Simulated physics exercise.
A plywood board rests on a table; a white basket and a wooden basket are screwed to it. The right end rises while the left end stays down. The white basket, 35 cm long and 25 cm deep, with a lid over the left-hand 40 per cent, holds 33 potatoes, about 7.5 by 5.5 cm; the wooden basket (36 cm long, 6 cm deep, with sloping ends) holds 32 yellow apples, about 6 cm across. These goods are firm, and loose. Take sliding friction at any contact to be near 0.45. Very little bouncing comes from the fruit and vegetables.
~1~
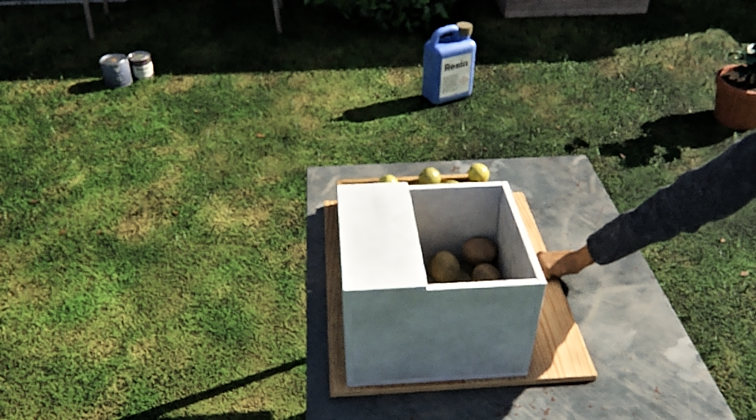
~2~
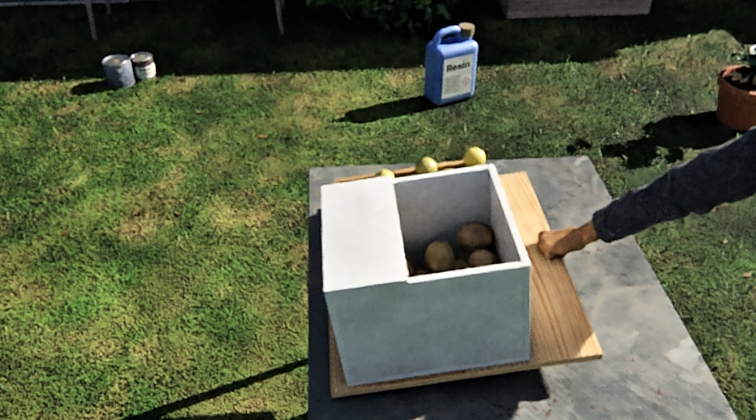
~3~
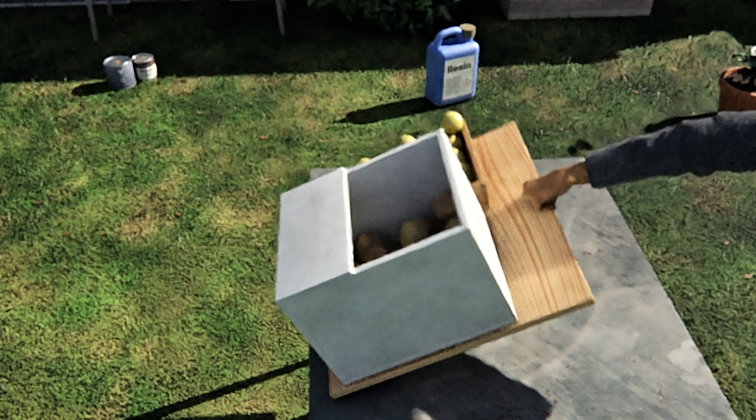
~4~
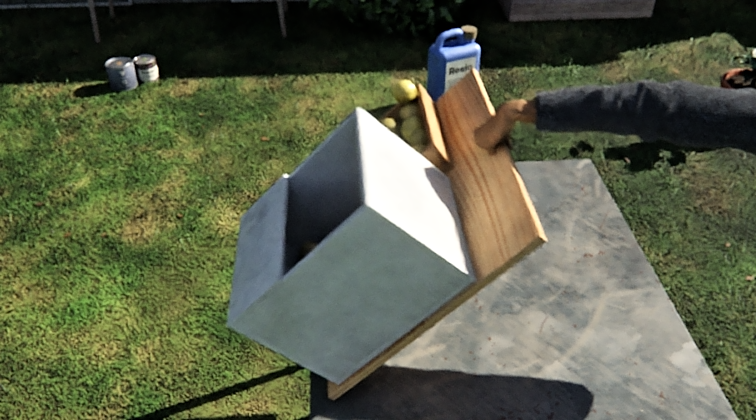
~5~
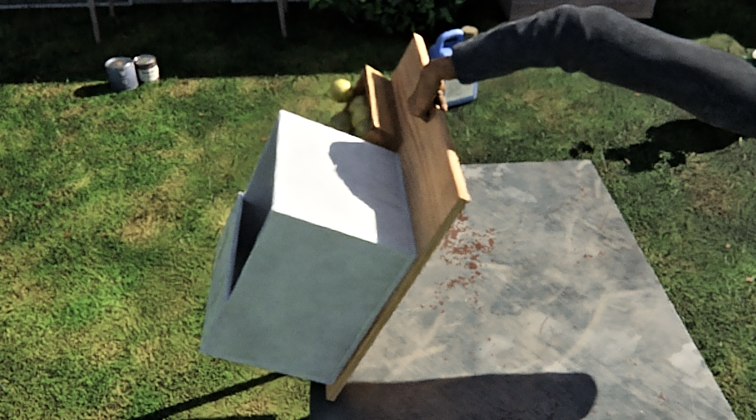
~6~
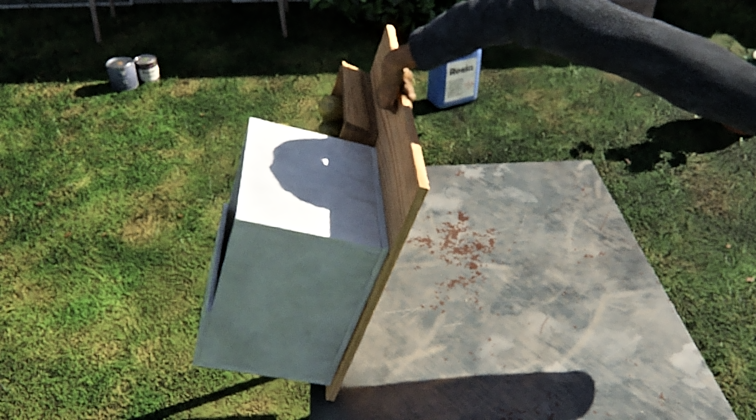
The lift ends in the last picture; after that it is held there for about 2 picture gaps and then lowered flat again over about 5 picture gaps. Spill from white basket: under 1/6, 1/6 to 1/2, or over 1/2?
Expect under one-sixth of them to get out.
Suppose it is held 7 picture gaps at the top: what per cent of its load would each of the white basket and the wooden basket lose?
In that case you'd see white basket shed 0 percent of its load and wooden basket shed 80 percent.
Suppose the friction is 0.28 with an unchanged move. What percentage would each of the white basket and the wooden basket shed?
White basket 0, wooden basket 60 per cent.
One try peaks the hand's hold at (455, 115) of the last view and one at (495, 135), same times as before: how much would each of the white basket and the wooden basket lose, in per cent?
White basket: 0 %, then 0 %; wooden basket: 50 %, then 50 %.
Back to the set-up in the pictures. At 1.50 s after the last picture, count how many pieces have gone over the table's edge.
Around 25.
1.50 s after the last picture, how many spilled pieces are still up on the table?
Around 0 in all.
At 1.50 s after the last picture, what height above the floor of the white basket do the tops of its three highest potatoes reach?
I'd say some 16 cm high.
Then, 0.24 s after the last picture, tilt 72°; the white basket has all 33 and the wooden basket is down by 22 of 32.
Then, 0.54 s after the last picture, tilt 47°; the white basket has all 33 and the wooden basket is down by 23 of 32.
Then, 0.96 s after the last picture, tilt 0°; the white basket has all 33 and the wooden basket is down by 24 of 32.
When it is over (1.50 s after the last picture), the white basket has all 33 and the wooden basket is down by 24 of 32. Asked share, 0 of 33, 0 per cent.
